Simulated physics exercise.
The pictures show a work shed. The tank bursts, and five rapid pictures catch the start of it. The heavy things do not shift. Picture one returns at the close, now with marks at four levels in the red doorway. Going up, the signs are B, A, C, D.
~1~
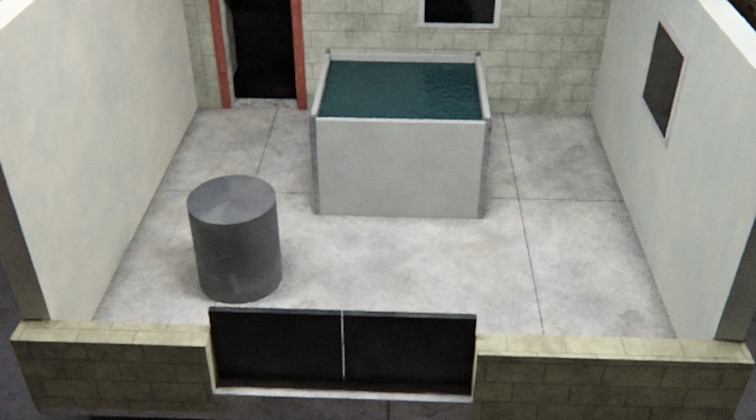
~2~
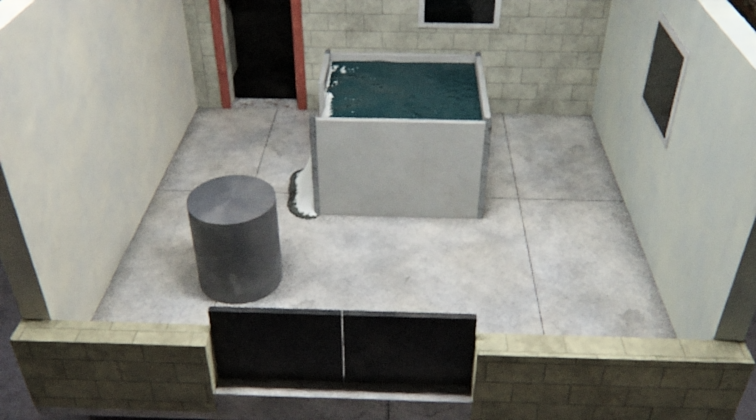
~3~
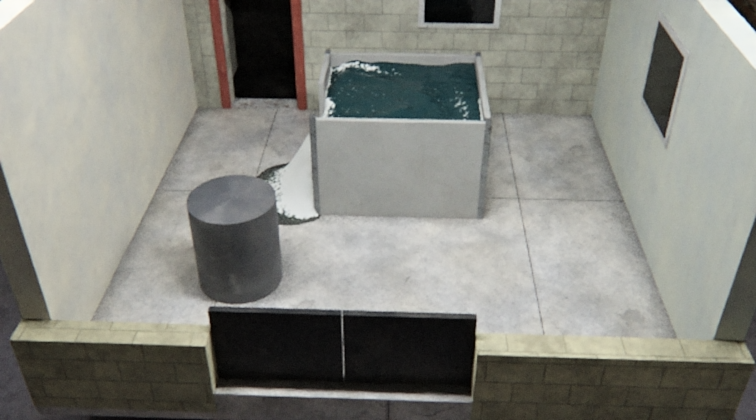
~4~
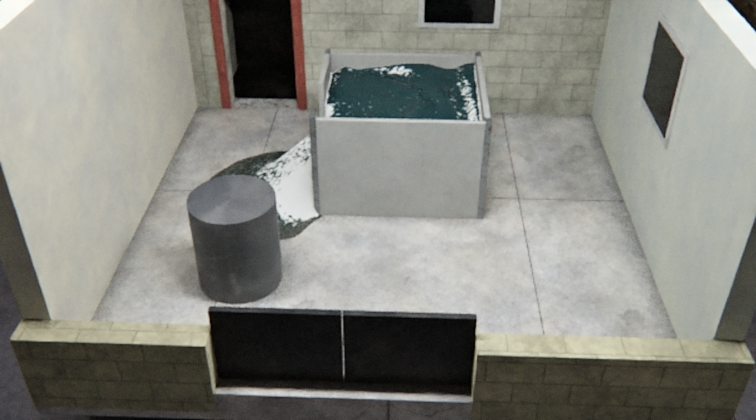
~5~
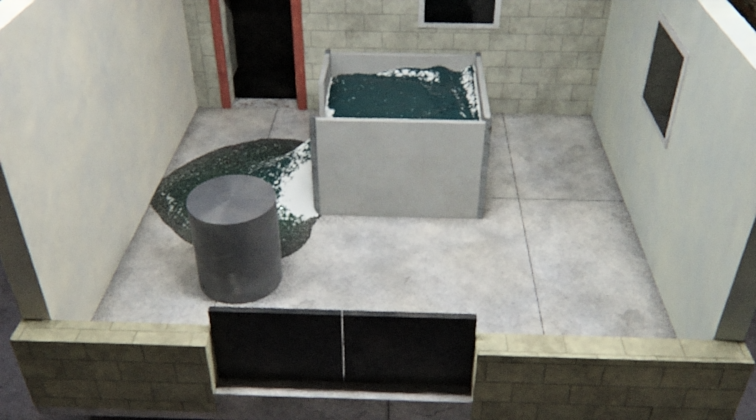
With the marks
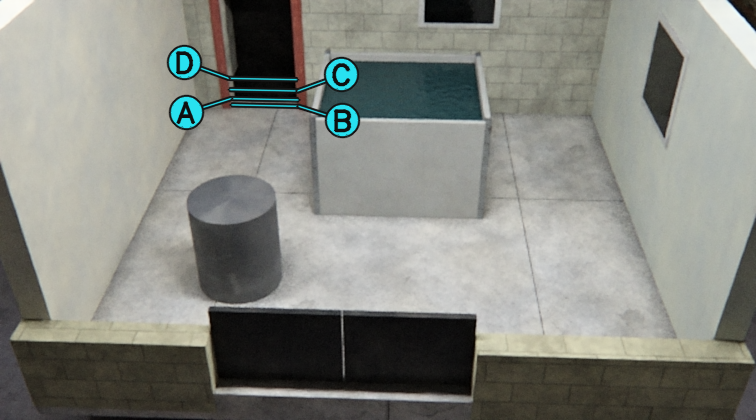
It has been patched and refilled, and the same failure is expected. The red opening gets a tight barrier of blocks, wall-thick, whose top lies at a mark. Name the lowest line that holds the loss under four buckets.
Go for C.
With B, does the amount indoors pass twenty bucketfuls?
Yes.
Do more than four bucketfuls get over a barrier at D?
No, not at all.
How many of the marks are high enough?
Two.
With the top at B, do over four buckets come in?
Yes, it does.
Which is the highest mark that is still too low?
A.
On the marked copy, A at (264, 99); B at (265, 105); C at (263, 90); D at (262, 79); from the bottom up B, A, C, D.
Choosing A, about 12 bucketfuls get in.
Choosing B, dozens of bucketfuls pour in.
Choosing C, a bucket or two gets in.
Choosing D, nothing gets over.
